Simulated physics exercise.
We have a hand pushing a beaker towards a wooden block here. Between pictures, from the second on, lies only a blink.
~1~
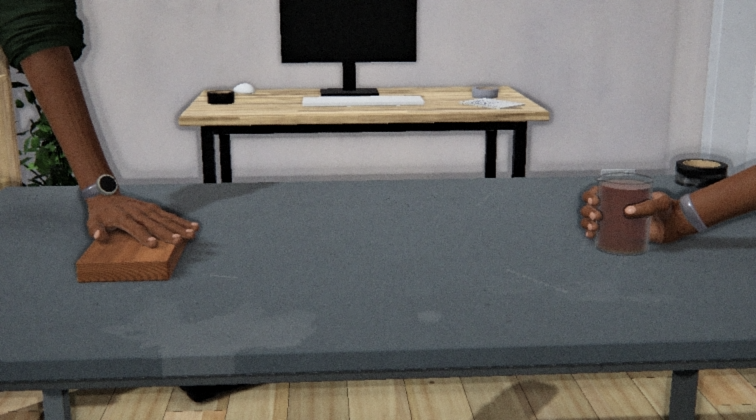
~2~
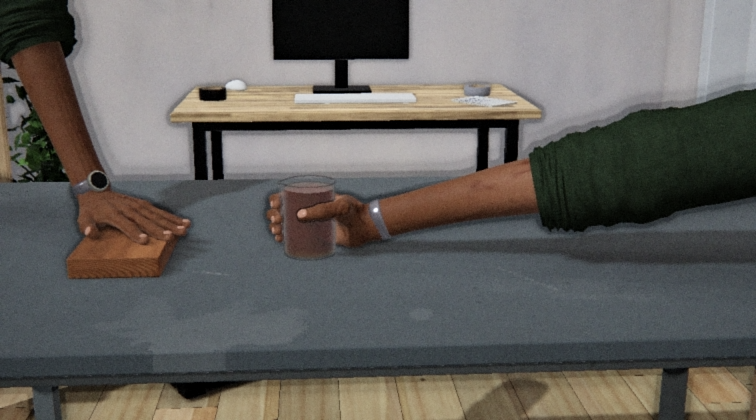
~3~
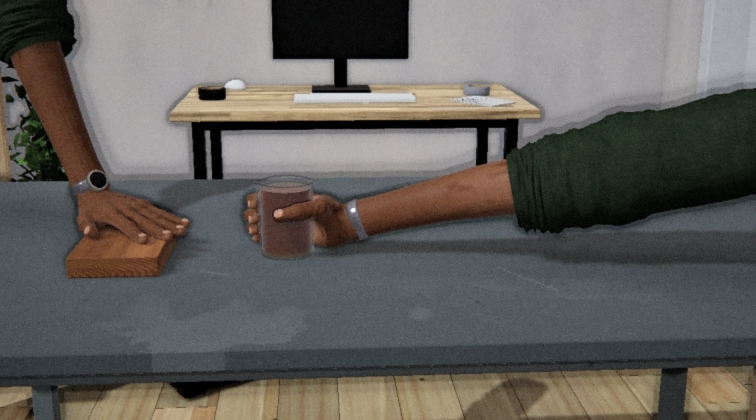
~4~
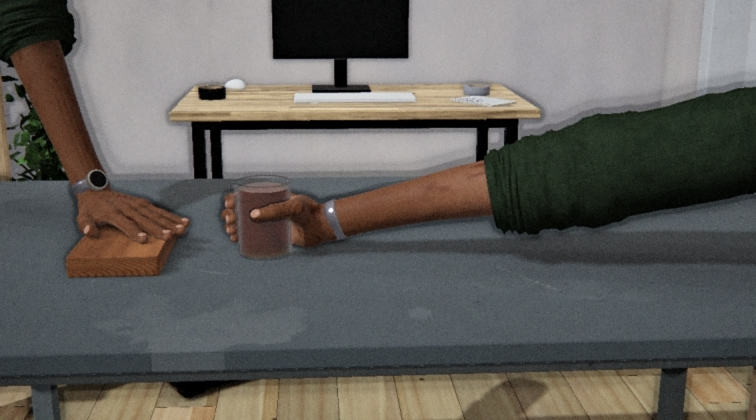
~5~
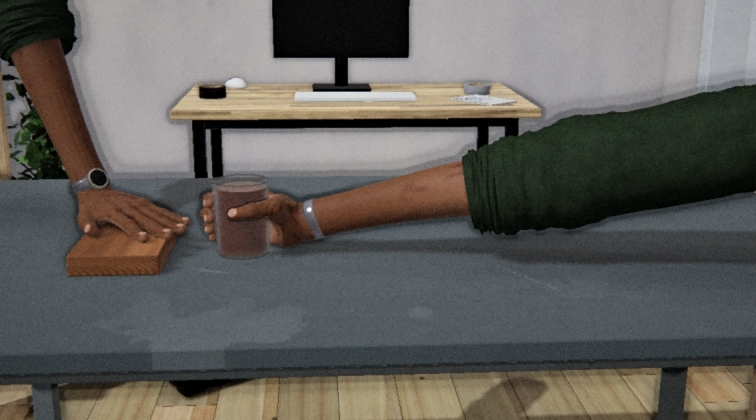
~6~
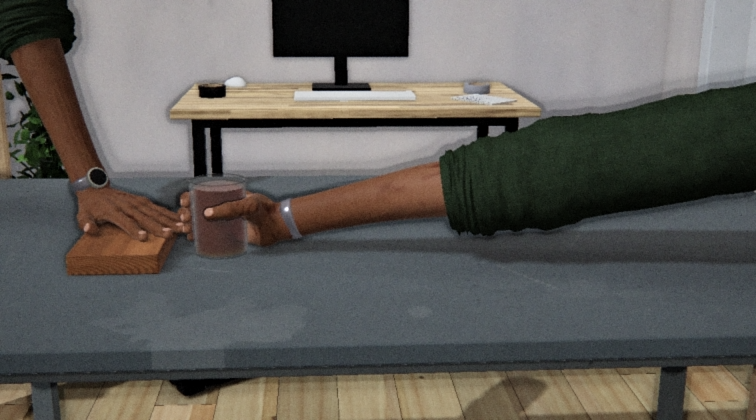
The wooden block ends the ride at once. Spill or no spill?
The liquid gets out.
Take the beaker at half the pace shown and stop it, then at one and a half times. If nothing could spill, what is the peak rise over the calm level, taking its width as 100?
The wave rises some 20 percent of the width in the first case and some 55 percent in the second.
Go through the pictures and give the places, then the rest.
The first frame shows at rest; beaker (624, 213) nearly full; wooden block (137, 251).
The second frame shows under way; beaker nearly full, surface at (309, 187).
The third frame shows on by 20 px; beaker (287, 216) nearly full.
The fourth frame shows on by 20 px; beaker nearly full, surface at (263, 187).
The fifth frame shows on by 20 px; beaker (243, 215) nearly full.
The sixth frame shows on by 20 px; beaker nearly full, surface at (219, 186); wooden block (127, 244).
Shortly, the beaker meets the wooden block.
Then, the tea surges up the wall; it has lost some.
At the finish, the beaker stands at the wooden block; it has lost some.
